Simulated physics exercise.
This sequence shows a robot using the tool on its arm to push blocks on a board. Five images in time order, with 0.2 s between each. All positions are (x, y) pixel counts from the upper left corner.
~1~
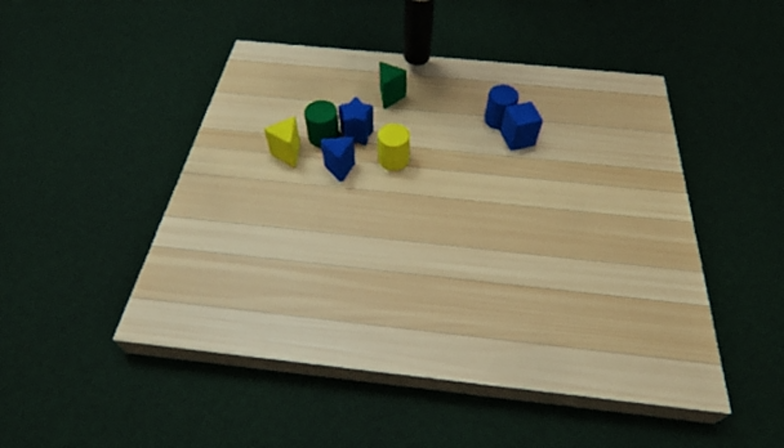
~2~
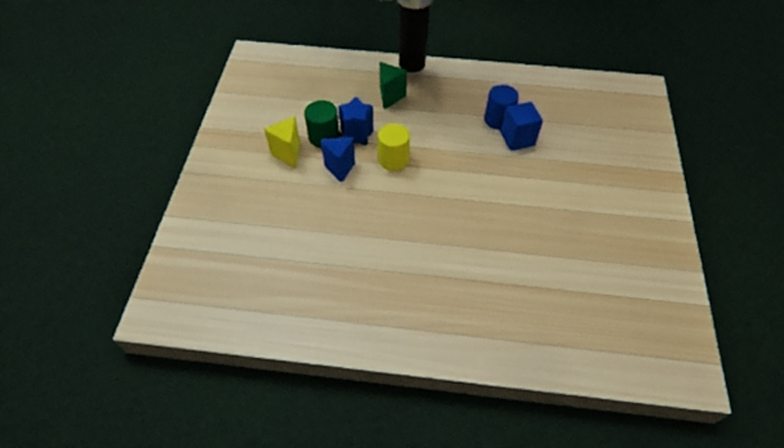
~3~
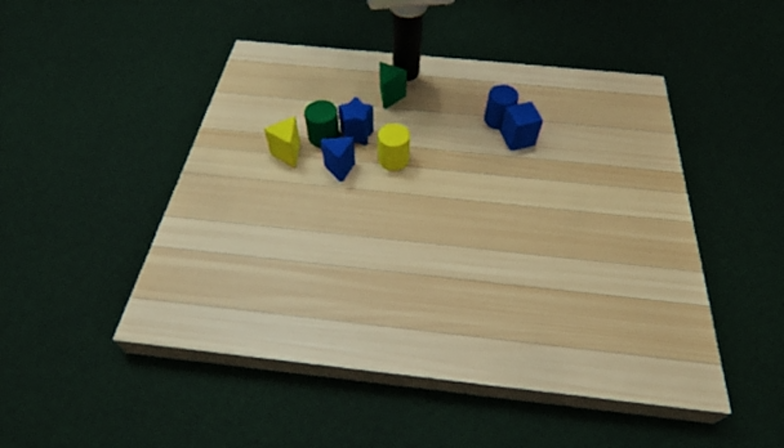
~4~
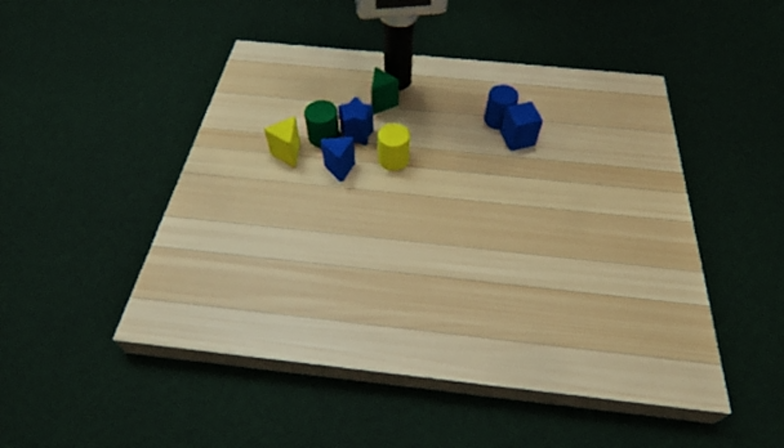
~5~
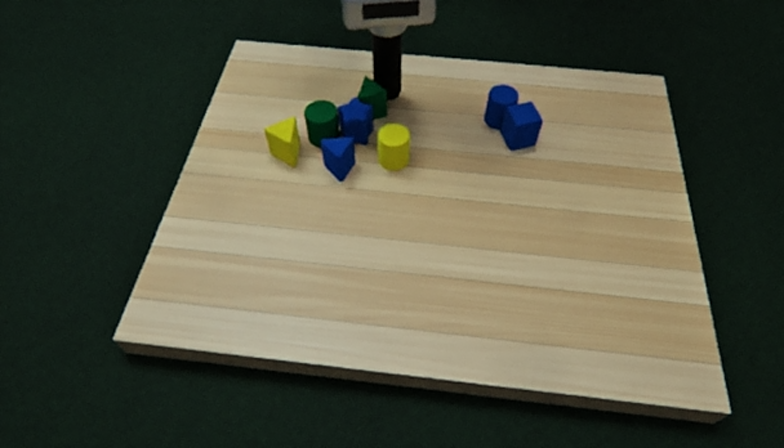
A black-tipped robot arm came down at the top of the wooden board and nudged the green triangular block a short way down and left toward the blue star, while the other blocks stayed still.
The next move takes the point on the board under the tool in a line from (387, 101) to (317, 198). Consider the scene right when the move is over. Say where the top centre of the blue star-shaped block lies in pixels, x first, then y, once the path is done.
It should be at (297, 151) by then.
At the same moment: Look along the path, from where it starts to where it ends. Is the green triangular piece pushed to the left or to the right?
Shifts right.
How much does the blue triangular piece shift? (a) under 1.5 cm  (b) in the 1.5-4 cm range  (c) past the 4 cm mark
It's c.
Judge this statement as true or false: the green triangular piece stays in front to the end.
My answer: False.
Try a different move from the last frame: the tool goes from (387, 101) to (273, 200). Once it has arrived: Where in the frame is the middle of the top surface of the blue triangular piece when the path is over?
I predict (342, 177).
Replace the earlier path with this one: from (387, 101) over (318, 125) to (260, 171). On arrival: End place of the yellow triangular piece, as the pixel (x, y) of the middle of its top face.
It is at (228, 156).
On the path given first. One third of the way, tool at (366, 121); green disc at (313, 113); blue star-shaped block at (342, 124), turned 25° anticlockwise; green triangular piece at (340, 100), turned 50° clockwise.
Two thirds of the way, tool at (342, 155); green disc at (313, 113); blue triangular piece at (330, 160); blue star-shaped block at (311, 141), turned 50° clockwise; green triangular piece at (338, 101), turned 65° clockwise.
At the end, tool at (316, 189); green disc at (313, 113); blue triangular piece at (313, 196); blue star-shaped block at (297, 151), turned 95° clockwise; green triangular piece at (338, 101), turned 65° clockwise.
